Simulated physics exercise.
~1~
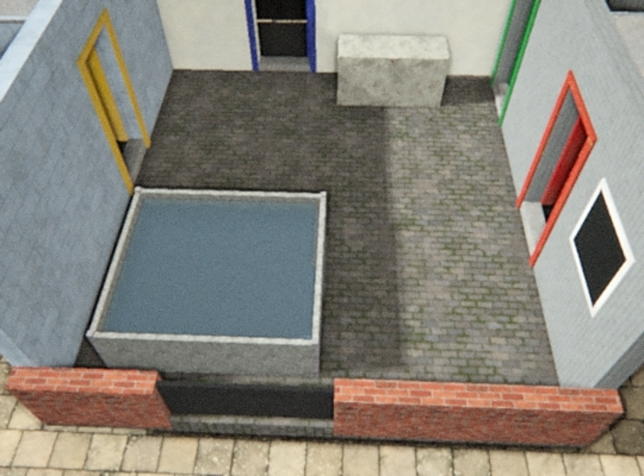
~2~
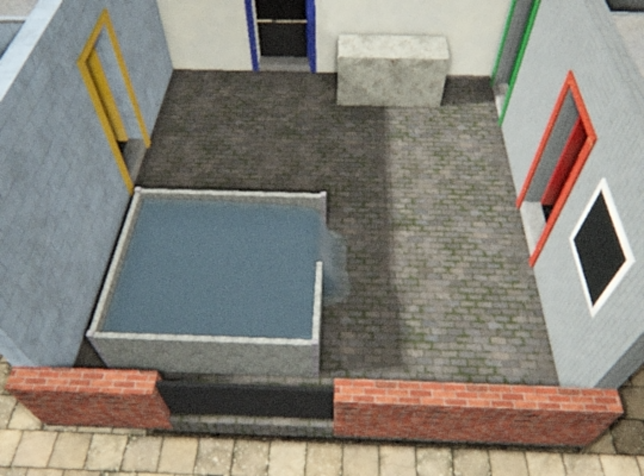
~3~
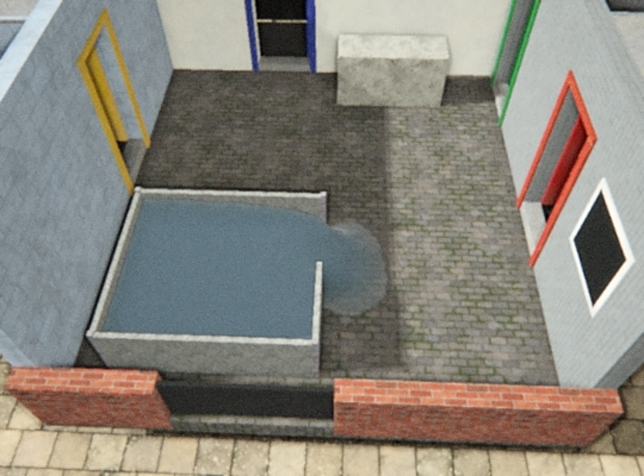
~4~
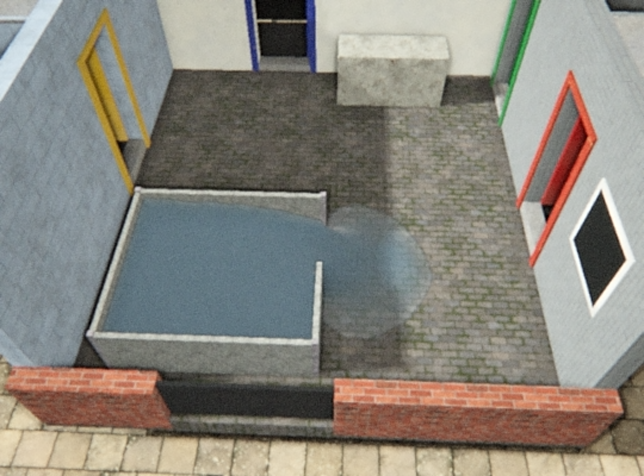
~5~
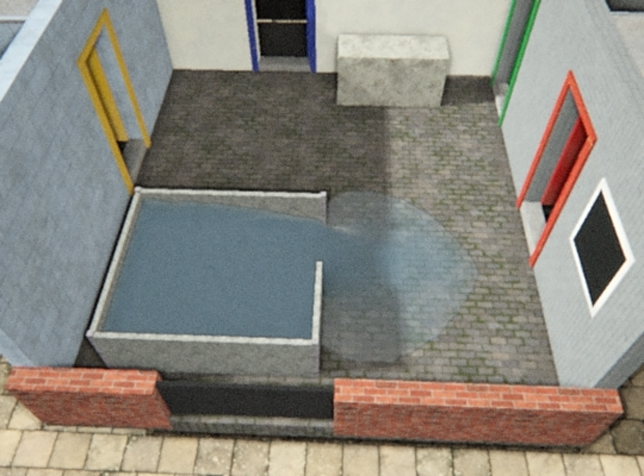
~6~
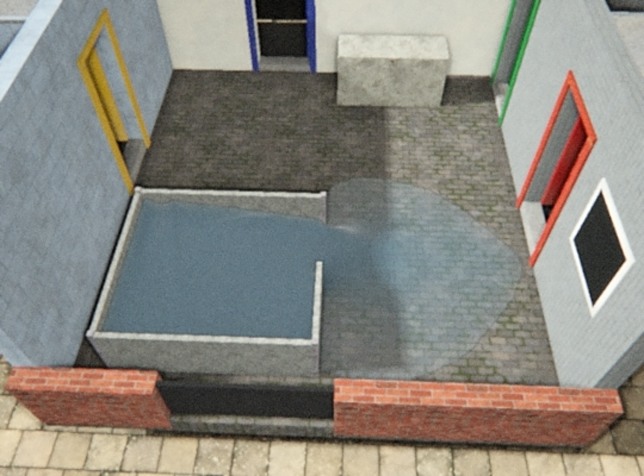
Water pours through a gap in the tank's right side and spreads across the paved yard.
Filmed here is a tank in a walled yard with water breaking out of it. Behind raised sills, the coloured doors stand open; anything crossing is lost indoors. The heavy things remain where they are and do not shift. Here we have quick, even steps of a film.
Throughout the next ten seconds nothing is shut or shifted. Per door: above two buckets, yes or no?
Green door yes. Red door yes. Yellow door no. Blue door no.
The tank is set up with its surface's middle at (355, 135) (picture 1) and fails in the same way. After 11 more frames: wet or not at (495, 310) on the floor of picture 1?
Submerged.
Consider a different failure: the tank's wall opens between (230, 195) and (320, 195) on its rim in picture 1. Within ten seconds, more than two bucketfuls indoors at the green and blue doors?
Result: Green gets flooded, blue gets flooded.
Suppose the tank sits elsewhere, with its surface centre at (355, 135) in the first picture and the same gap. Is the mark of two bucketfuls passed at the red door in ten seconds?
Result, red door: Ends up below.
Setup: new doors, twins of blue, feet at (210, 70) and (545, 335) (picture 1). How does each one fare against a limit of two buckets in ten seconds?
As listed: Is under, takes more.
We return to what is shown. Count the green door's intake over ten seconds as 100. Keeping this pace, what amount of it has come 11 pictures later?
I make it 0 per cent.
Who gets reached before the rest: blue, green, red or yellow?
That is the red door.
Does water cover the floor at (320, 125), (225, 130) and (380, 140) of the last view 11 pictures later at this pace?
Result, in the order given: Not wetted / not wetted / wetted.
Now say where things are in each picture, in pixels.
The first frame shows still water in the open tank at (219, 263).
In the second frame, water pours out at (319, 253) and has run to (337, 236).
In the third frame, the front is at (378, 293), out from the gap at (319, 256).
In the fourth frame, water pours out at (319, 257) and has run to (424, 282).
In the fifth frame, the front is at (468, 261), out from the gap at (319, 256).
In the sixth frame, water pours out at (319, 256) and has run to (513, 259).
A moment on, water covers 35 % of the floor; the green door not reached, the red door over two buckets in, the yellow door not reached, the blue door not reached.
Next, water covers 45 % of the floor; the green door wet at the sill, nothing in, the red door over two buckets in, the yellow door not reached, the blue door not reached.
Then, water covers 50 % of the floor; the green door under two buckets in, the red door far over two buckets in, the yellow door not reached, the blue door not reached.
Later, water covers 85 % of the floor; the green door far over two buckets in, the red door far over two buckets in, the yellow door wet at the sill, nothing in, the blue door wet at the sill, nothing in.
In the end, water covers 100 % of the floor; the green door far over two buckets in, the red door far over two buckets in, the yellow door wet at the sill, nothing in, the blue door wet at the sill, nothing in.
